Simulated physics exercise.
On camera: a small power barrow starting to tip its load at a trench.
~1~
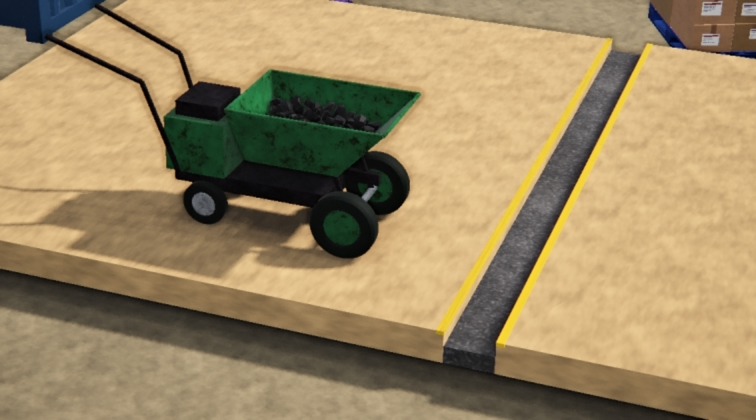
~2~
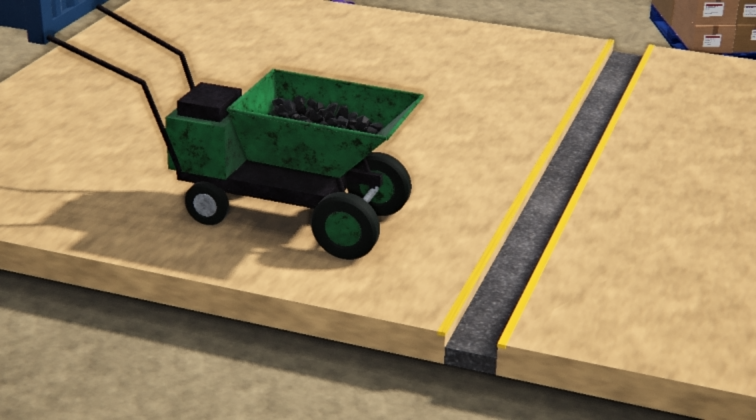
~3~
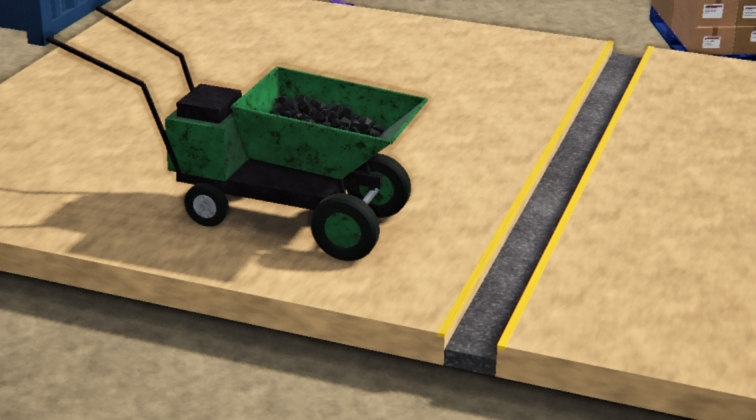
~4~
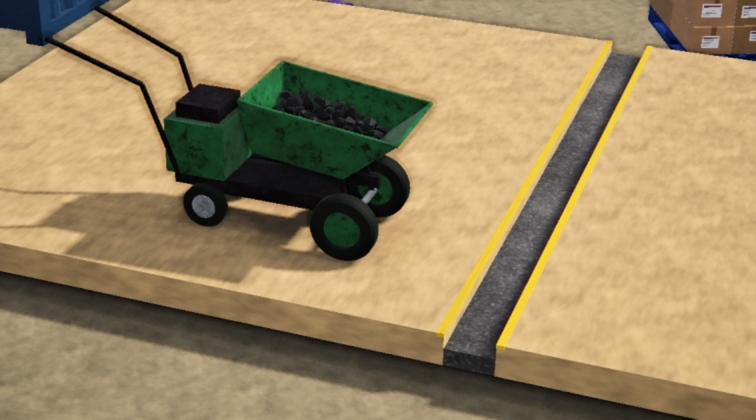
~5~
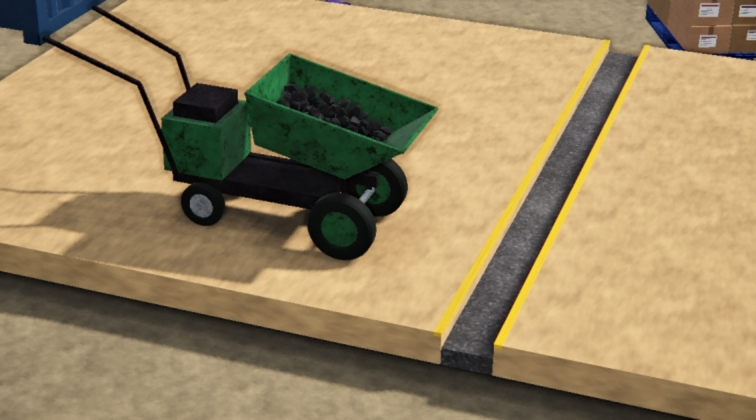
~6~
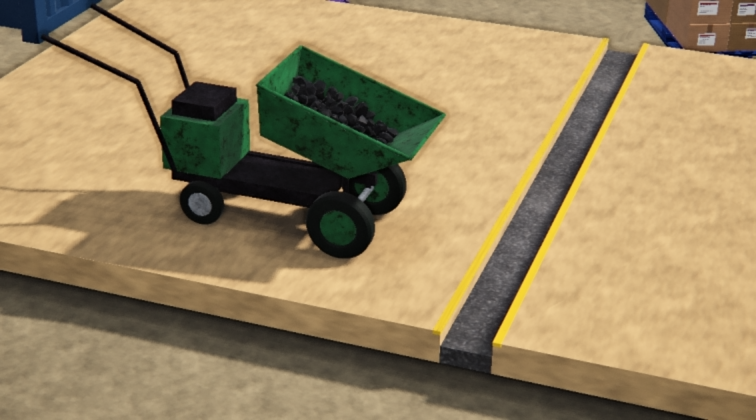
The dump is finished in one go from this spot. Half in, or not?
Between the edges lies over half of the load.
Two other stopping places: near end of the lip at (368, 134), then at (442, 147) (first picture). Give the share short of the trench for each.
In turn 30 and 0 in a hundred.
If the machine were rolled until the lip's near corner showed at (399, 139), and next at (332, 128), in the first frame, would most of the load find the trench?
One: Over half. Two: Under half.
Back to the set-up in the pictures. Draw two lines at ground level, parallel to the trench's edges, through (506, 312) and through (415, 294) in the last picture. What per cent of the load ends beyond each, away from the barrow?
The first gives 0 %, the second 80 %.
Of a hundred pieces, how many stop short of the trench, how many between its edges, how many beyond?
In per cent, short 15, between 65 and beyond 5.
Just after the last frame, skip tipped steeply; every one in the skip.
A moment on, skip tipped right over; roughly two thirds in the skip; about a tenth short of the trench; roughly a quarter in or heaped over the trench; just a few falling.
Further on, skip tipped right over; roughly a quarter in the skip; about a tenth short of the trench; roughly two thirds in or heaped over the trench; just a few beyond it.
When it is over, skip tipped right over; roughly a quarter in the skip; about a tenth short of the trench; roughly two thirds in or heaped over the trench; just a few beyond it.
